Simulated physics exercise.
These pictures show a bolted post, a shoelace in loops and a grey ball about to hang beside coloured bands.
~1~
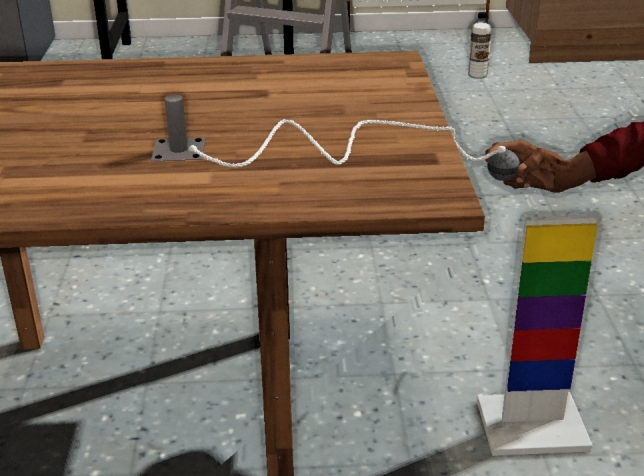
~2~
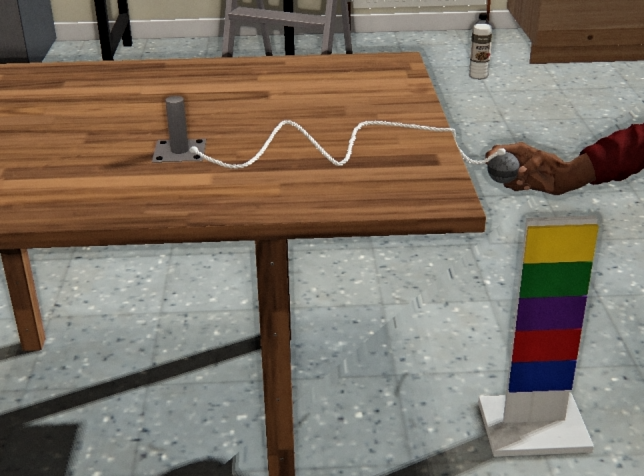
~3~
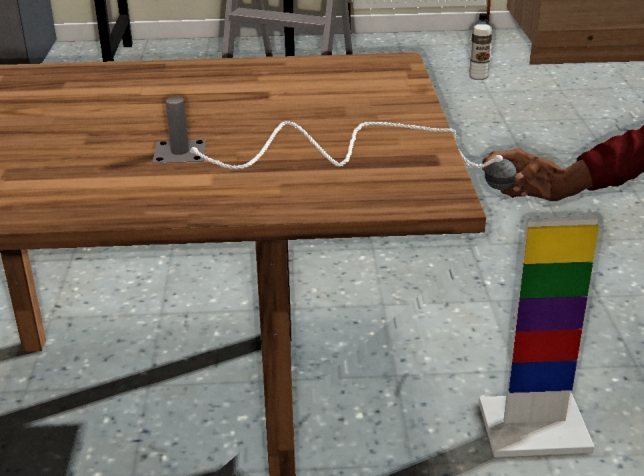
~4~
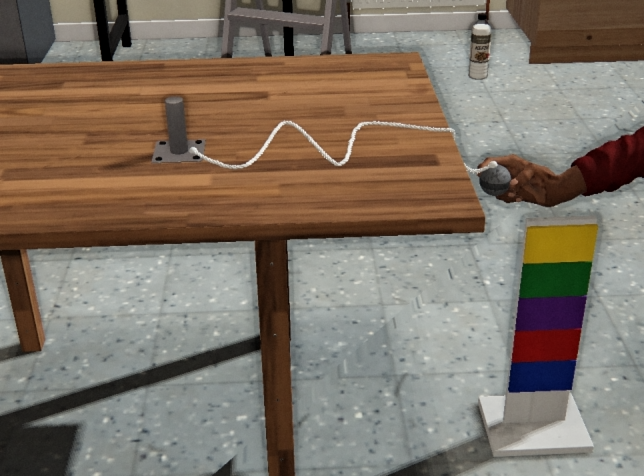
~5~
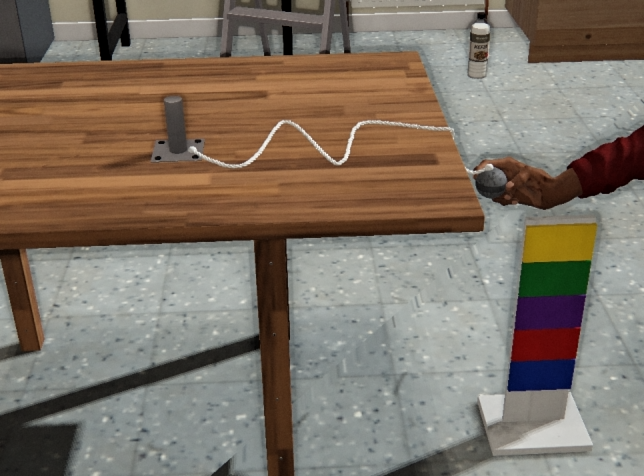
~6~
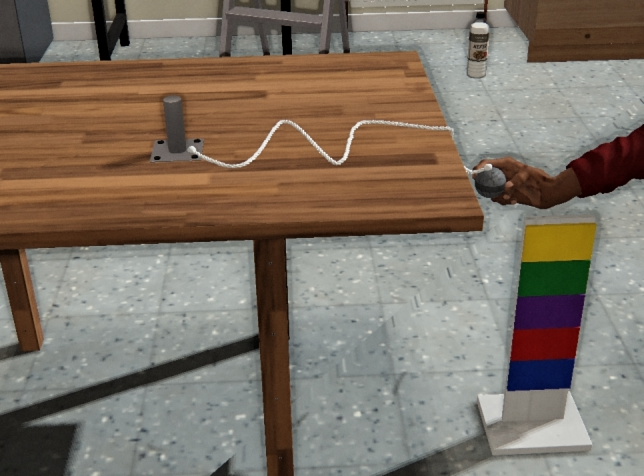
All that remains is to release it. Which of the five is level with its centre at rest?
At blue.
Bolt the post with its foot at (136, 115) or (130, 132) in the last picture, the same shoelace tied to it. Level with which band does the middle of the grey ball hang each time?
Try by try: Red; red.
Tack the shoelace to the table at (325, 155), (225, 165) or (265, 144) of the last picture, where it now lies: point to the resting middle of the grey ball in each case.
Try by try, around (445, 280), (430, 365) and (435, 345).
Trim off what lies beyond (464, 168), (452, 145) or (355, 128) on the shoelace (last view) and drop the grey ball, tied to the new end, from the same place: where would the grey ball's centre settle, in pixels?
In that order: (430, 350), (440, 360) and (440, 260).
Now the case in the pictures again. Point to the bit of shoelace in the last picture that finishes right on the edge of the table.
Near (322, 153).
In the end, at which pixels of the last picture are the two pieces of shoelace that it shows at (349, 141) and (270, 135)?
At (448, 213), then (335, 141).
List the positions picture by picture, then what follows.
The first frame shows grey ball (503, 165); yellow (560, 245); green (555, 280); purple (551, 314); red (546, 346); blue (542, 376).
The second frame shows grey ball (504, 168); shoelace through (228, 166) (275, 133) (319, 148) (352, 141) (418, 127).
The third frame shows grey ball (501, 174).
The fourth frame shows grey ball (495, 180); shoelace through (228, 167) (274, 133) (319, 149) (351, 142) (418, 128).
The fifth frame shows grey ball (491, 183).
The sixth frame shows grey ball (490, 182); shoelace through (226, 166) (272, 132) (317, 148) (349, 141) (416, 126).
Soon after, ball near (409, 383); level with blue.
After that, ball near (453, 381); level with blue.
In the end, ball near (429, 385); level with blue. Its centre hangs level with the blue band.
